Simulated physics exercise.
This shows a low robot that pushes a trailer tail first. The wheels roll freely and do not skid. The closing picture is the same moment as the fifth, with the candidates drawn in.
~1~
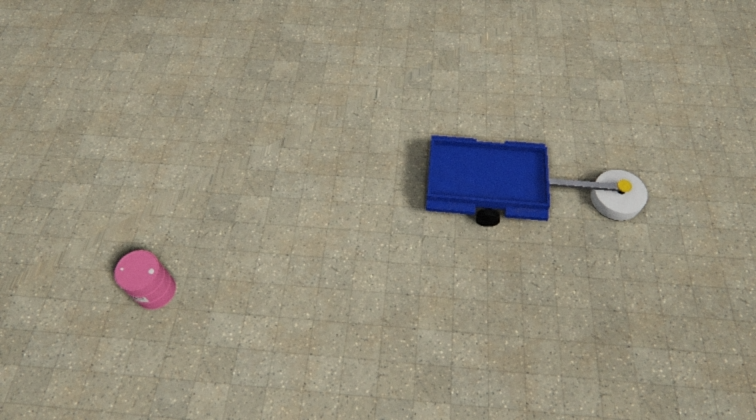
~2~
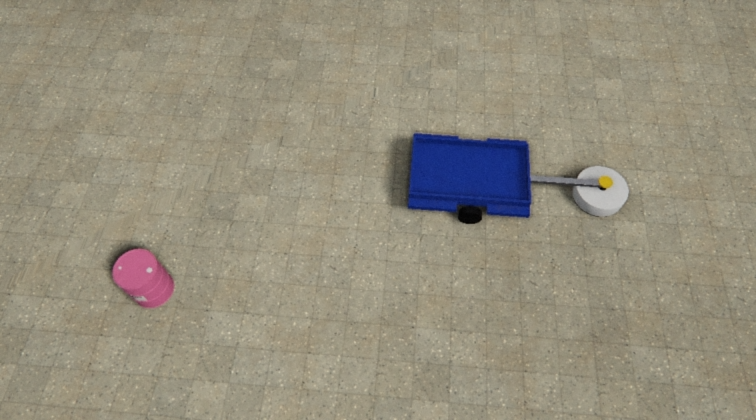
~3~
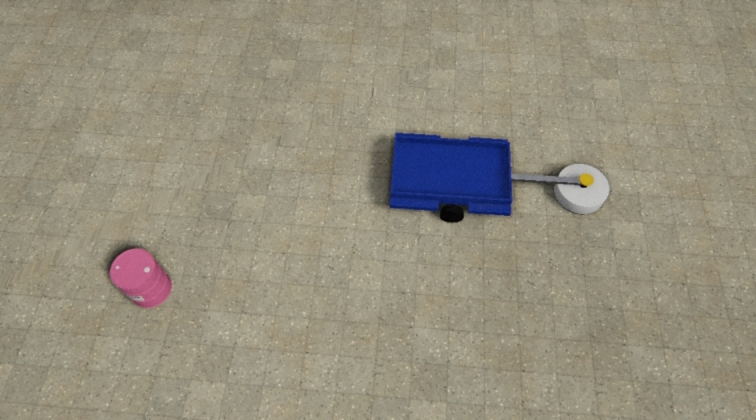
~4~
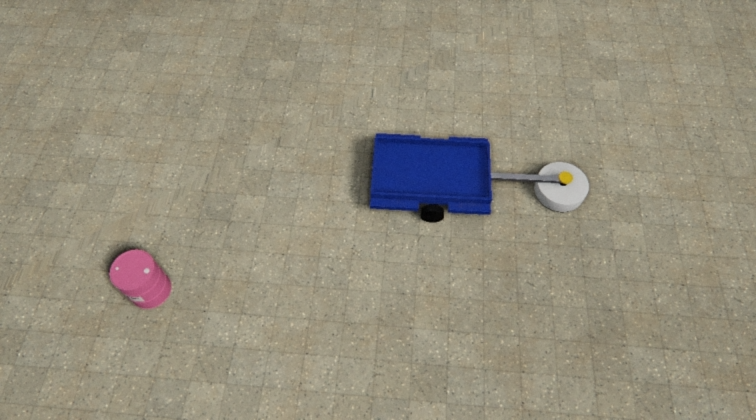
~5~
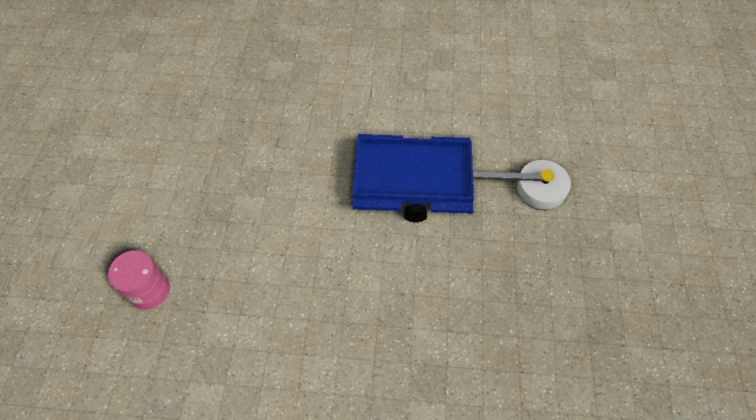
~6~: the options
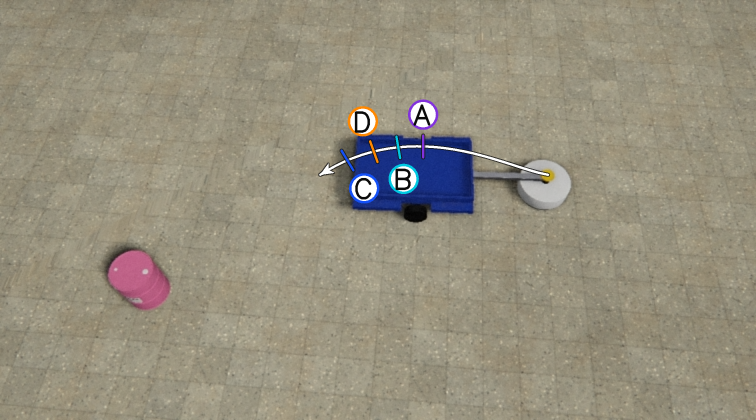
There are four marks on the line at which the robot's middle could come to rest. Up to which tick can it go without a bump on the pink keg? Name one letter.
At C, and not beyond.
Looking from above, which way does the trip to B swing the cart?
Anticlockwise.
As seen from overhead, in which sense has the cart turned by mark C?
Anticlockwise.
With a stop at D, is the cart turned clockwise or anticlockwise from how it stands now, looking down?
For that mark, anticlockwise.
On the marked copy, A at (423, 146); B at (398, 147); C at (347, 160); D at (374, 151); the route from (548, 175) via (426, 146) to (320, 175).
Following C. Soon after the start, robot (474, 162), cart (346, 175).
Later, robot (404, 155), cart (281, 192).
In the end, robot (348, 168), cart (224, 217); nothing has been touched.
As for the rest, A is safe but short; B is safe but short; D is safe but short.
